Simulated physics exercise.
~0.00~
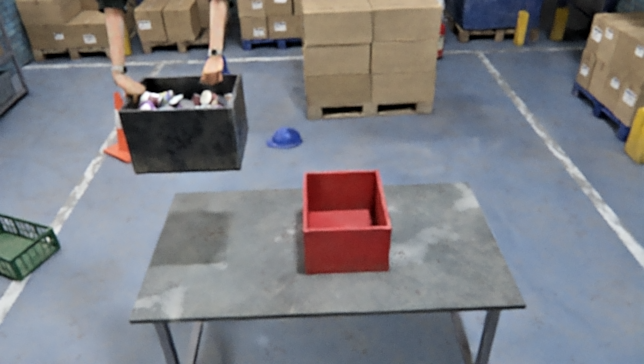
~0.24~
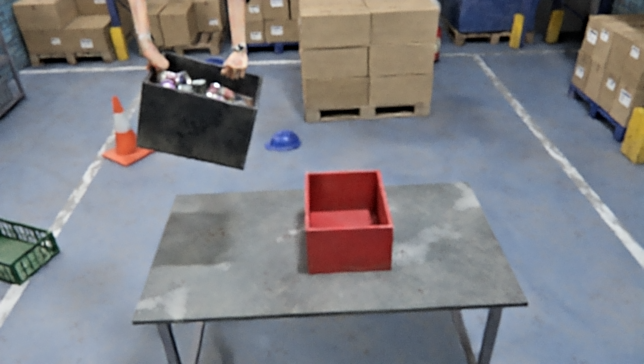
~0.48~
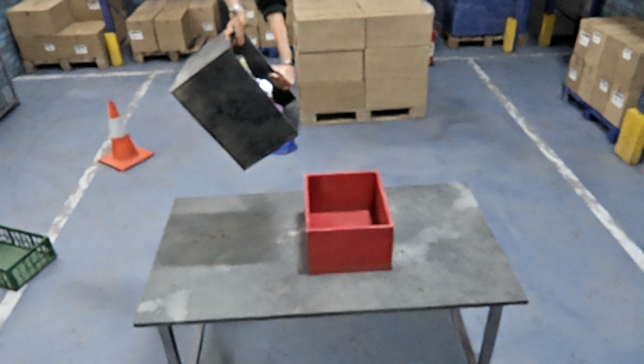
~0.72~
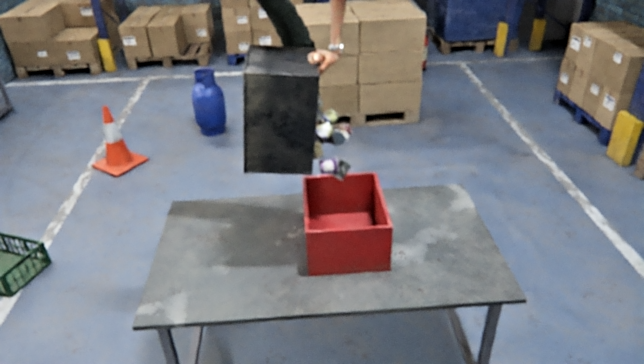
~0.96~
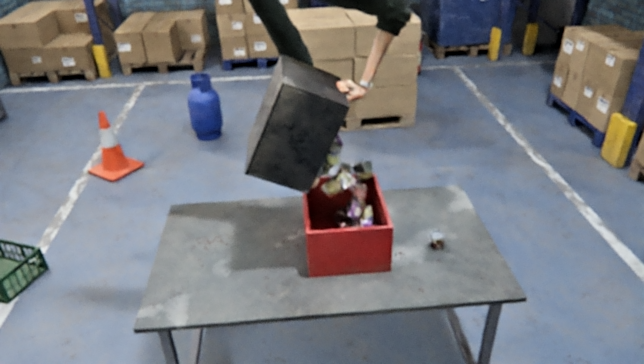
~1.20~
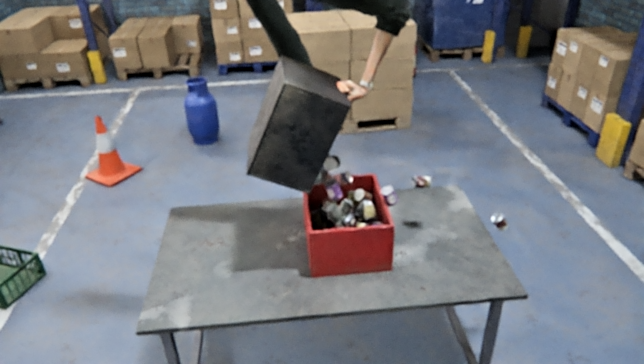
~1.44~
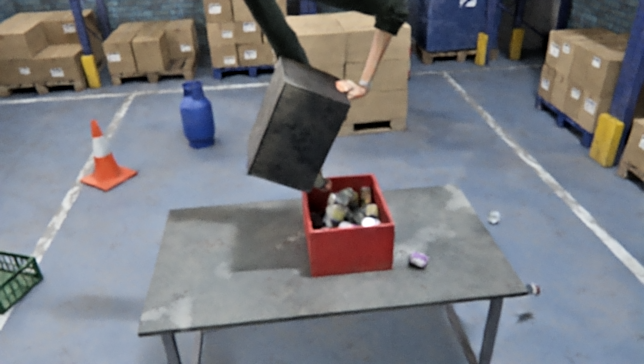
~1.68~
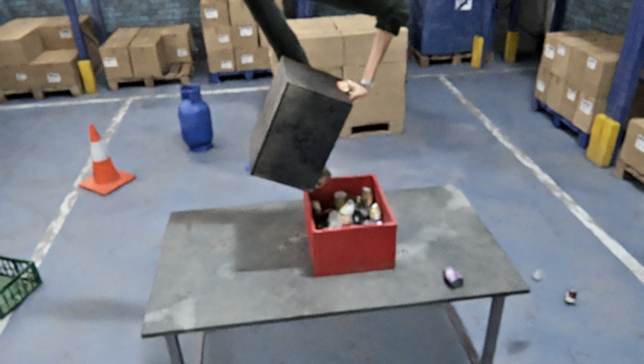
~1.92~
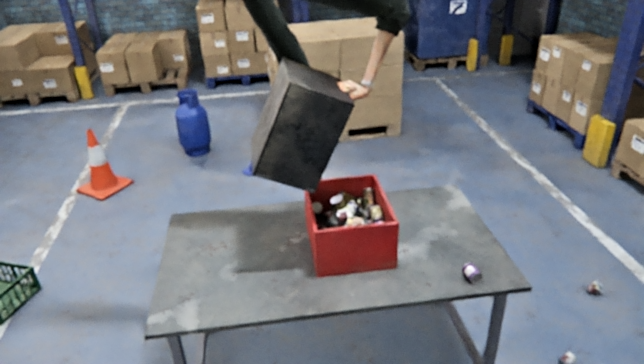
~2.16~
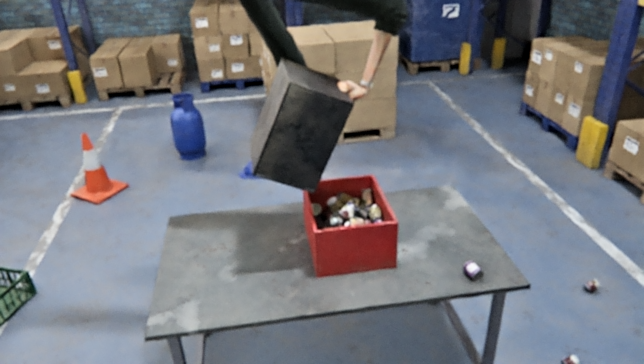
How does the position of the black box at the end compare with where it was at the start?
It began upper left, beyond the table's left side, and ended farther right, hanging tipped just above and to the left of the red box.
